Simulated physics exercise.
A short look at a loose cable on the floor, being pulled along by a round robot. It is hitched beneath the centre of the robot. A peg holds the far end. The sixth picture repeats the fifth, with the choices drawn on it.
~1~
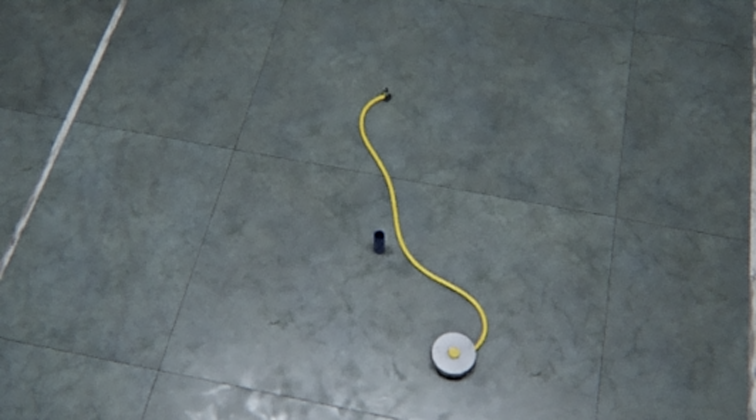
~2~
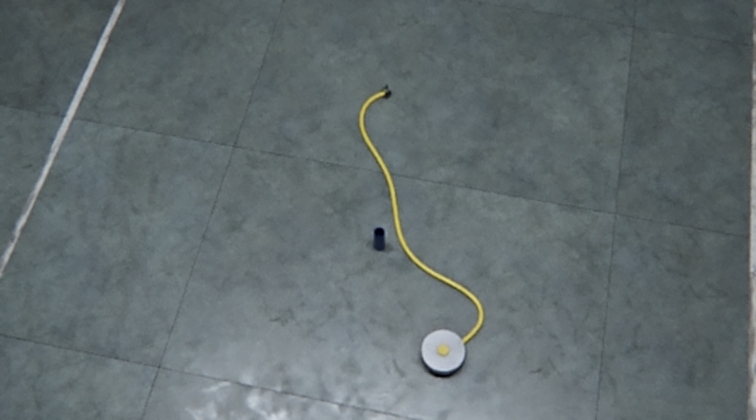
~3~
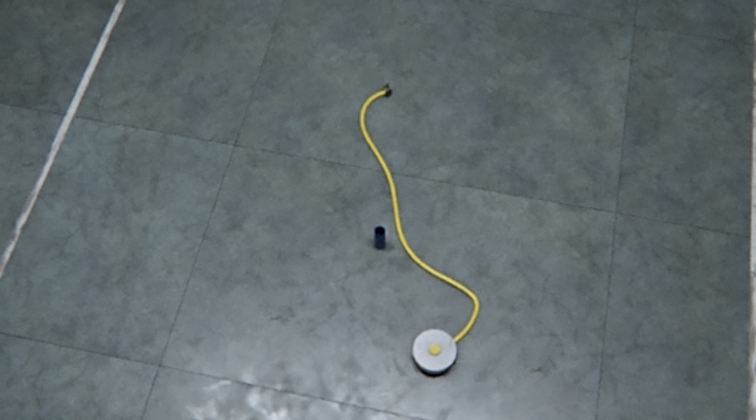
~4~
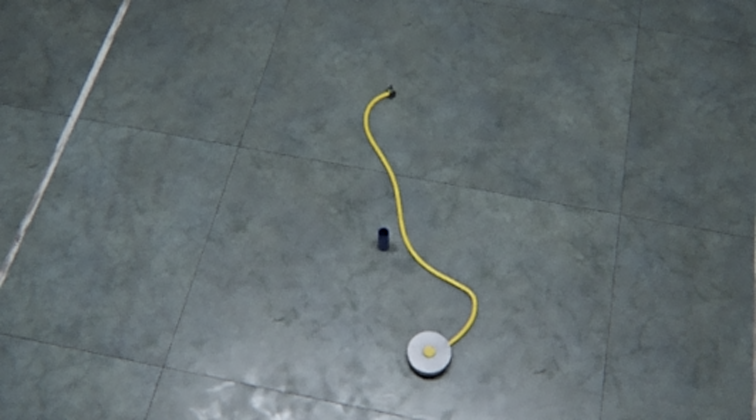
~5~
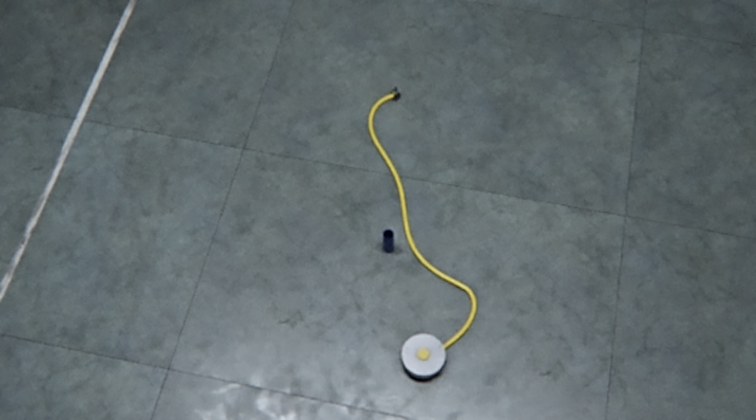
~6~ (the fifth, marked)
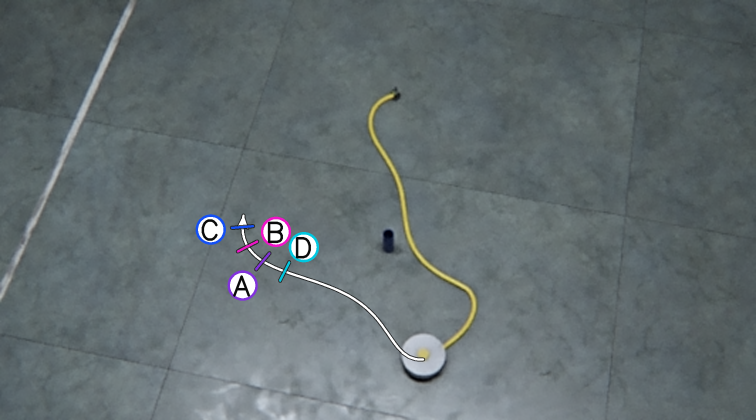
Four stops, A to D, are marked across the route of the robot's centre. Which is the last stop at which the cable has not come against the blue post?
Stop at B.
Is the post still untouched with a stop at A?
Yes.
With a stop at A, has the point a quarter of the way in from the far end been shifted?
By then, no.
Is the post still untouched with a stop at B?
Yes.
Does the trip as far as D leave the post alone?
Yes.
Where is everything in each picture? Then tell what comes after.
Peg (386, 94); blue post (379, 242); robot (453, 355), in the first picture.
Robot (443, 353); peg (386, 90), in the second picture.
Robot (434, 352); peg (387, 89), in the third picture.
Robot (429, 354); peg (390, 91), in the fourth picture.
Robot (423, 357); peg (395, 92); blue post (388, 241), in the fifth picture.
On the marked copy, A at (263, 261); B at (248, 246); C at (242, 227); D at (285, 271); the route from (423, 360) via (324, 285) to (243, 216).
Taking B. A third of the way, robot (367, 306), middle of the cable (407, 228).
Two thirds of the way, robot (300, 274), middle of the cable (407, 228).
When it is over, robot (247, 243), middle of the cable (407, 228); nothing has been touched.
As for the rest, A is safe but short; C brings the cable against the post; D is safe but short.
